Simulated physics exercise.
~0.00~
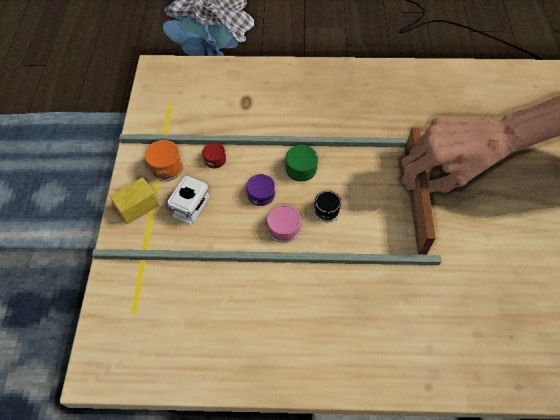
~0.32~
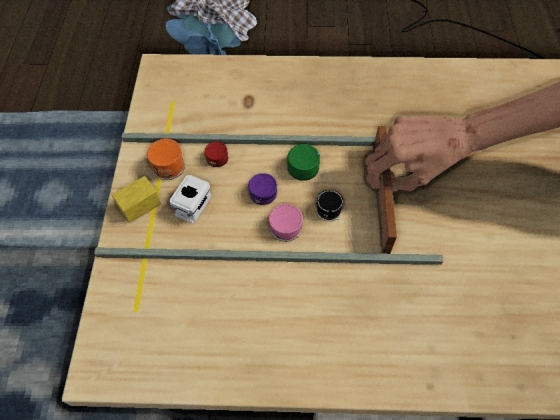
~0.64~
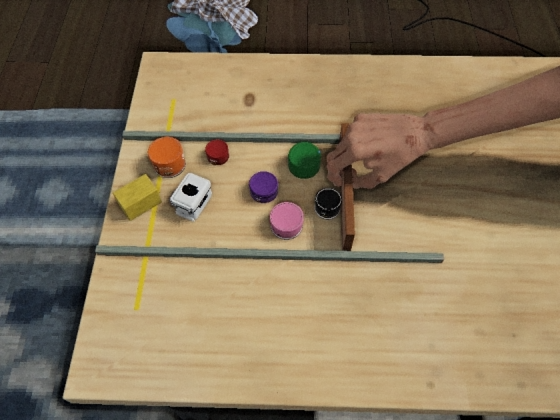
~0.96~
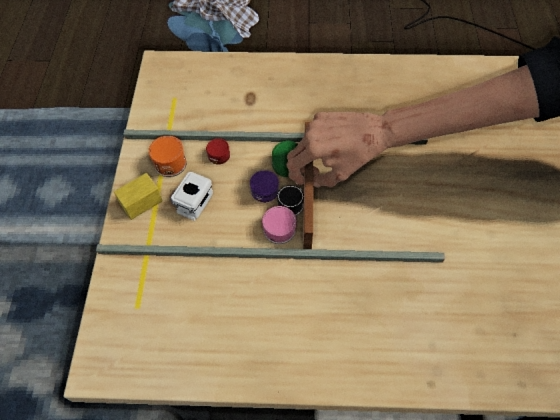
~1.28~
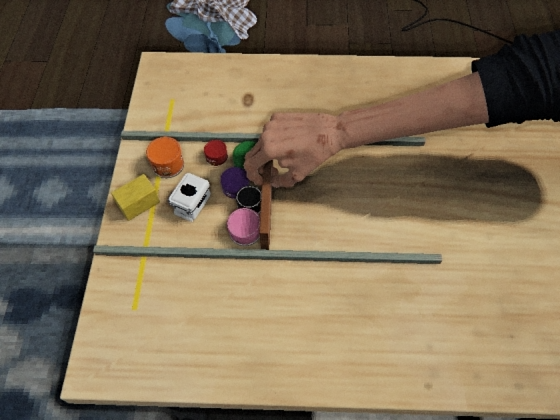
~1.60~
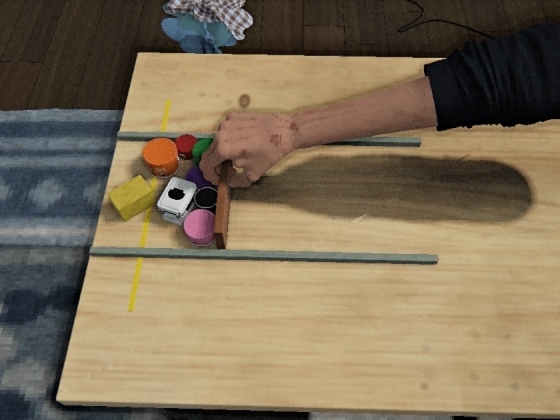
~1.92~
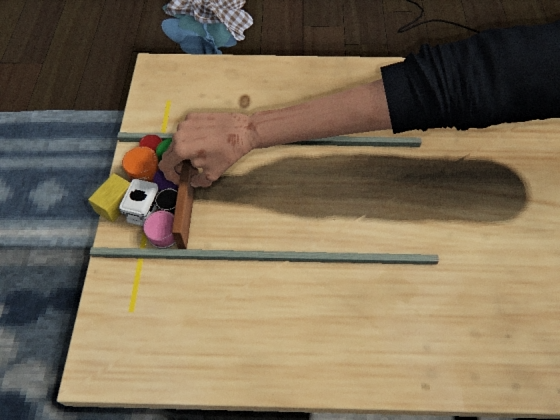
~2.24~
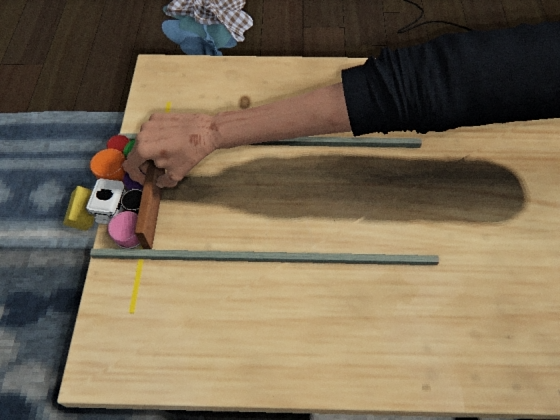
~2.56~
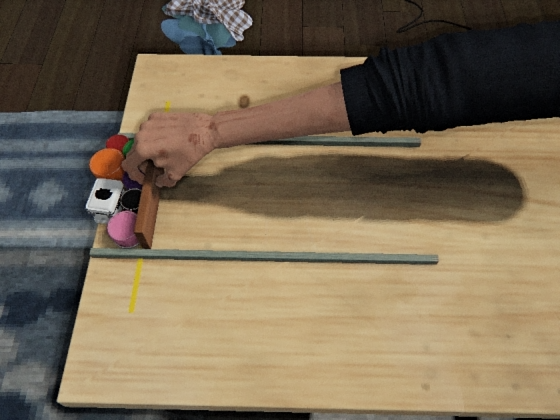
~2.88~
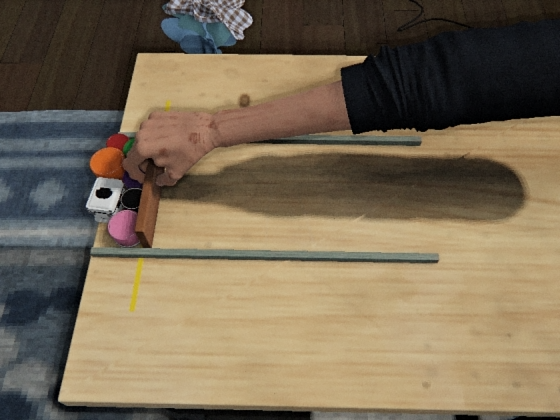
A hand sliding an upright wooden board left, bunching colourful small objects at the table's end until the yellow block drops off.
